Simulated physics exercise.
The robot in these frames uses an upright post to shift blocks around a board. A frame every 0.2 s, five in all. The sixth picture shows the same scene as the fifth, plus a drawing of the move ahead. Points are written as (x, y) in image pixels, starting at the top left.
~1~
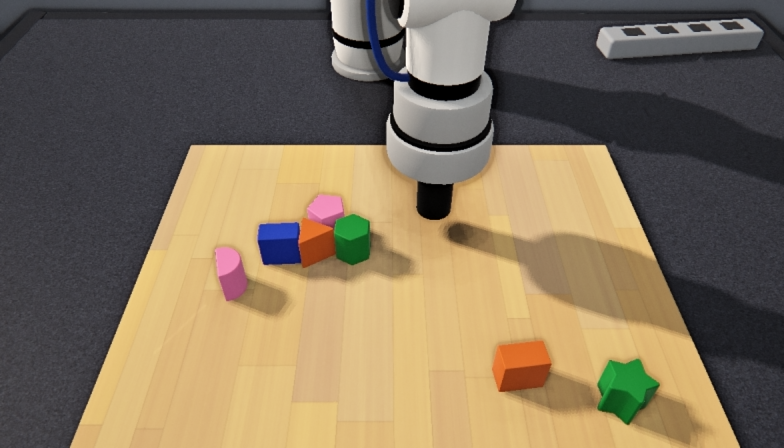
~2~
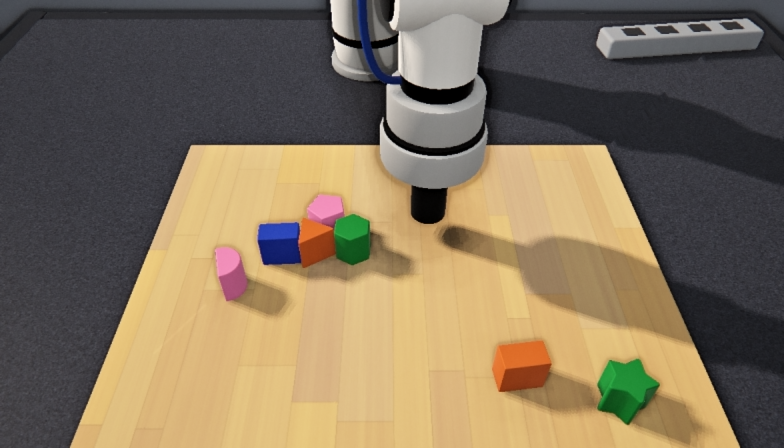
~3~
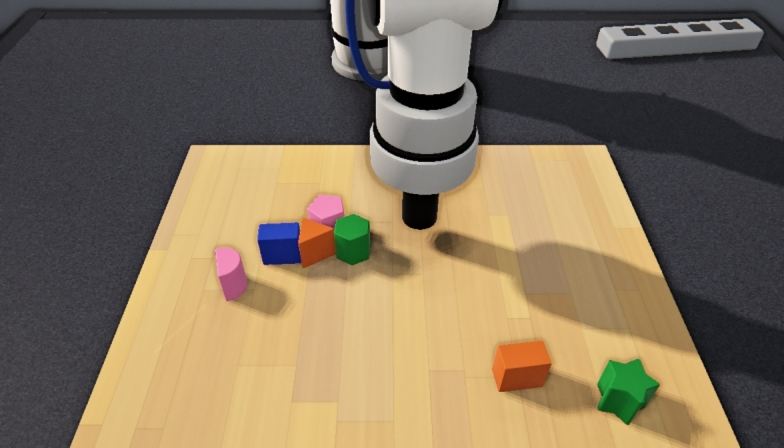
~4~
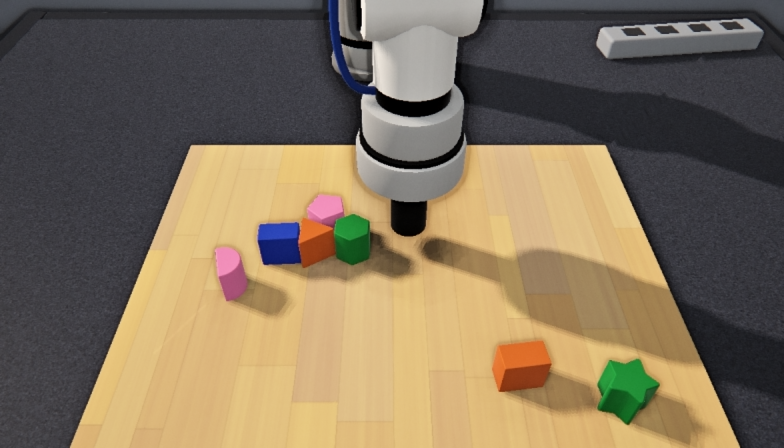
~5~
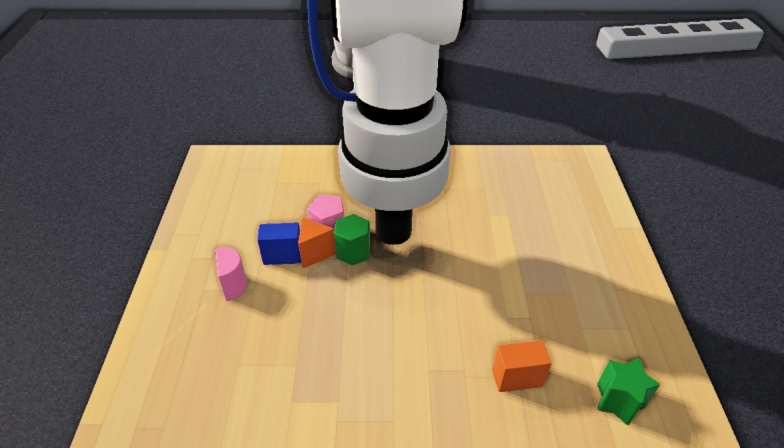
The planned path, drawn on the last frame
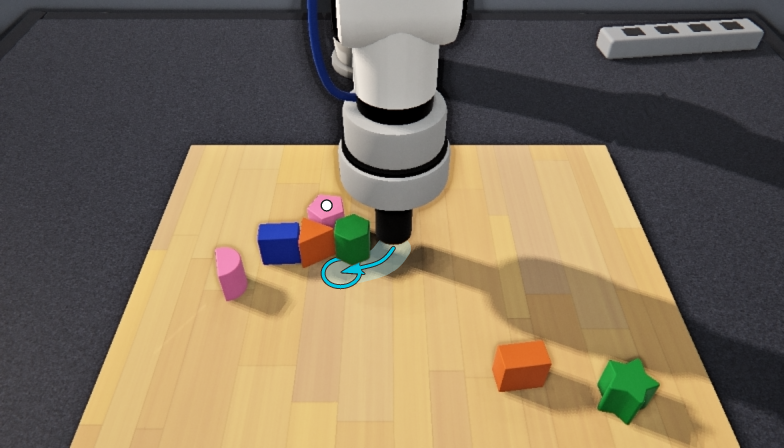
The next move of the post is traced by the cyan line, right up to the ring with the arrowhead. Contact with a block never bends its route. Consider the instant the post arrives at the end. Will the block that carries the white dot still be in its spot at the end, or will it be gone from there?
From what I can tell, it won't keep its place.
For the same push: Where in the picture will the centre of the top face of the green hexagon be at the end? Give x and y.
It will end up at (323, 224).
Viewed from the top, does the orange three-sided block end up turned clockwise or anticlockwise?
Counter-clockwise, from overhead.
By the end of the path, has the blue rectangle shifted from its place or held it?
Here's my answer: The blue rectangle gets displaced.
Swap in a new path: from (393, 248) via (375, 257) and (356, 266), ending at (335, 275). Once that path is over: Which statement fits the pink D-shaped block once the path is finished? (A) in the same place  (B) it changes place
My answer is option A.
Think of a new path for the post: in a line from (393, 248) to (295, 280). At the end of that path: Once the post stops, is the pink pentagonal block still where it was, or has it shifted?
The answer is that it remains undisturbed.
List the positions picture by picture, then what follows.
The first picture shows tip of the post (434, 209), middles of tops, blue rectangle (278, 230), orange three-sided block (312, 229), pink pentagonal block (327, 205), green hexagon (352, 226).
The second picture shows post (428, 213), nothing pushed.
The third picture shows post (419, 218), nothing pushed.
The fourth picture shows post (408, 224), nothing pushed.
The fifth picture shows post (394, 232), blue rectangle (278, 230), orange three-sided block (312, 229), pink pentagonal block (327, 205), green hexagon (352, 226).
The line goes from (393, 248) by way of (382, 261) and (362, 267) to (341, 272); the dot is on the pink pentagonal block.
What follows on the original path. Halfway along, post (371, 249); blue rectangle (272, 230); orange three-sided block (304, 225), turned 15° anticlockwise; green hexagon (340, 227), turned 40° clockwise.
At the end, post (340, 257); blue rectangle (263, 230), turned 25° anticlockwise; orange three-sided block (293, 220), turned 30° anticlockwise; pink pentagonal block (322, 200), turned 25° clockwise; green hexagon (323, 224), turned 65° clockwise.
